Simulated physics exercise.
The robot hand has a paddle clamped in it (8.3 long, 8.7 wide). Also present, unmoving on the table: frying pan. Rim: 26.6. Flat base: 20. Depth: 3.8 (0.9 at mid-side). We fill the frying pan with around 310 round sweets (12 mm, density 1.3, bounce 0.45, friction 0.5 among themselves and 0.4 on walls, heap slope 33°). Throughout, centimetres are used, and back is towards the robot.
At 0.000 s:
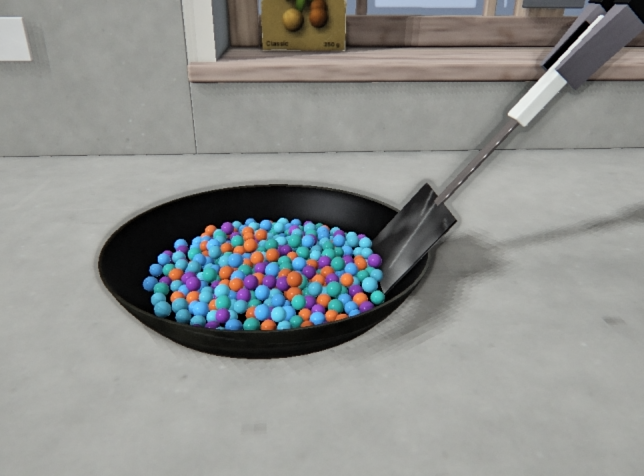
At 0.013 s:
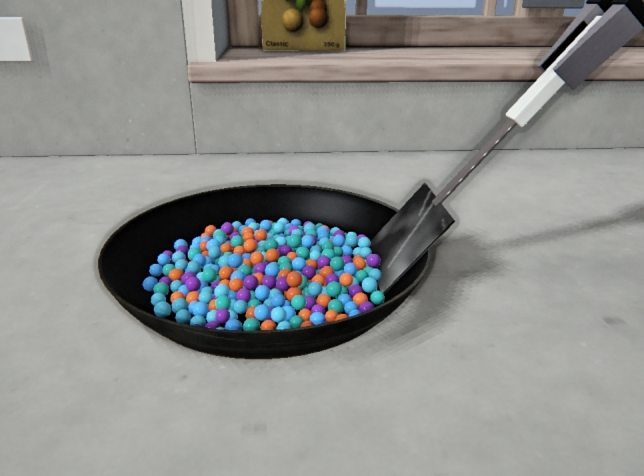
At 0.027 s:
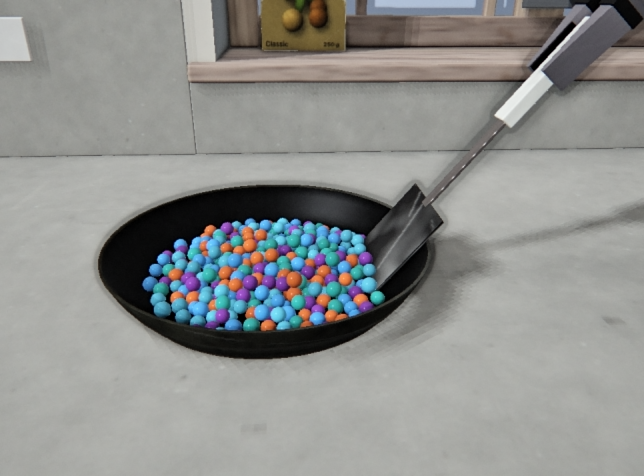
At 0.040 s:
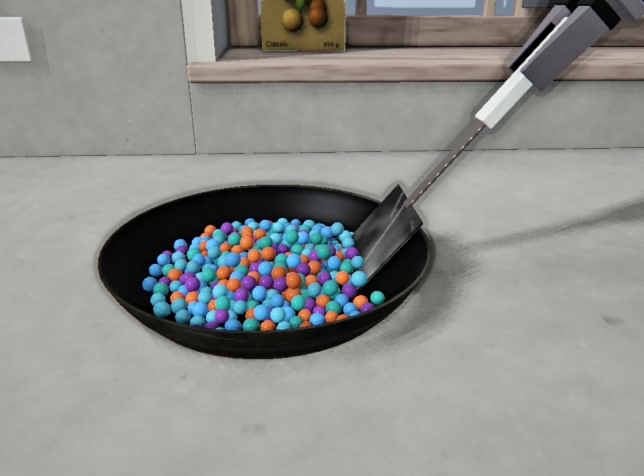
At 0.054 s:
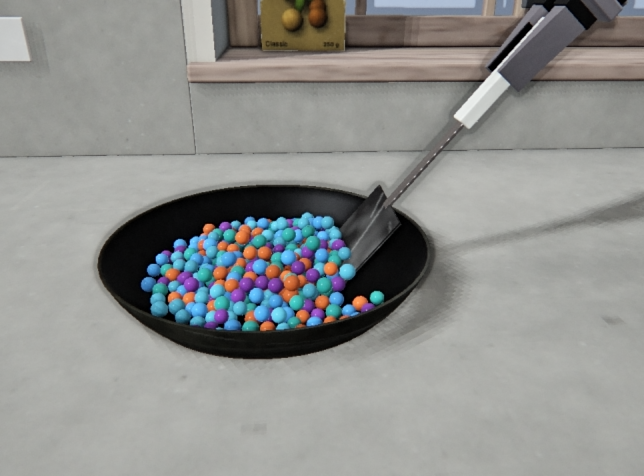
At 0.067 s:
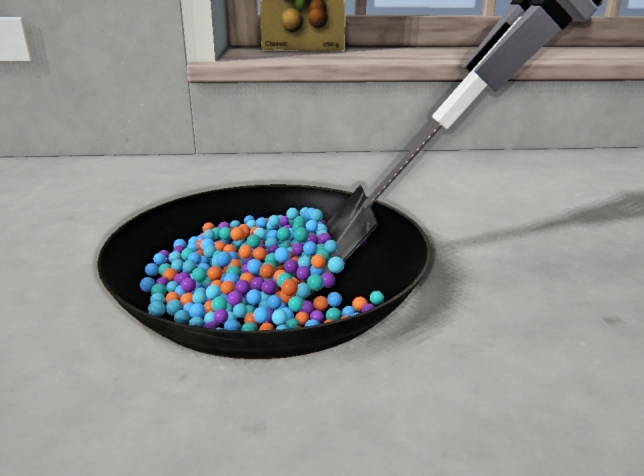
The video shows a robot hand holding a slanted metal paddle at the right side of a black frying pan filled with colourful round sweets, then moving it left, pushing the nearby sweets into a slightly higher heap.
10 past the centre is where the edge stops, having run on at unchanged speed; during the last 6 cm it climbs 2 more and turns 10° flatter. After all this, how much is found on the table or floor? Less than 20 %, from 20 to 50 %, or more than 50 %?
From 20 to 50 %.
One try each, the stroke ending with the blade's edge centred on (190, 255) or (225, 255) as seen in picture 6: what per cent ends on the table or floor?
First try roughly 20 percent, second roughly 10 percent.
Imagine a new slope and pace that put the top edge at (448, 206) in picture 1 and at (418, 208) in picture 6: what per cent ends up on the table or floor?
It works out to about 10 %, more or less.
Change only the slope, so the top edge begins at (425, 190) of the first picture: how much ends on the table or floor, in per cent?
Some 35 per cent.
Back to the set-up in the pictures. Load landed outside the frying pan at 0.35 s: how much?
Roughly 25 per cent.
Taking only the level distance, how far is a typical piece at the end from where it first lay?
Somewhere around 5 centimetres, I'd say.
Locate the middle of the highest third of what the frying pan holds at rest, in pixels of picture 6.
Close to pixel (201, 257).
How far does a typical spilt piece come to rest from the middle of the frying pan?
About 34 centimetres.
After 0.10 s, sloping 51°, highest piece 6 above the table; 313 in the frying pan.
After 0.13 s, sloping 49°, highest piece 8 above the table; 313 in the frying pan.
After 0.35 s, sloping 41°, highest piece 14 above the table; 210 in the frying pan, 78 on the table or floor, 25 on the blade or in flight.
After 1.40 s, sloping 41°, highest piece 3 above the table; 210 in the frying pan, 103 on the table or floor.
In the end, 210 in the frying pan, 103 on the table or floor. That is 33 % on the table or floor.
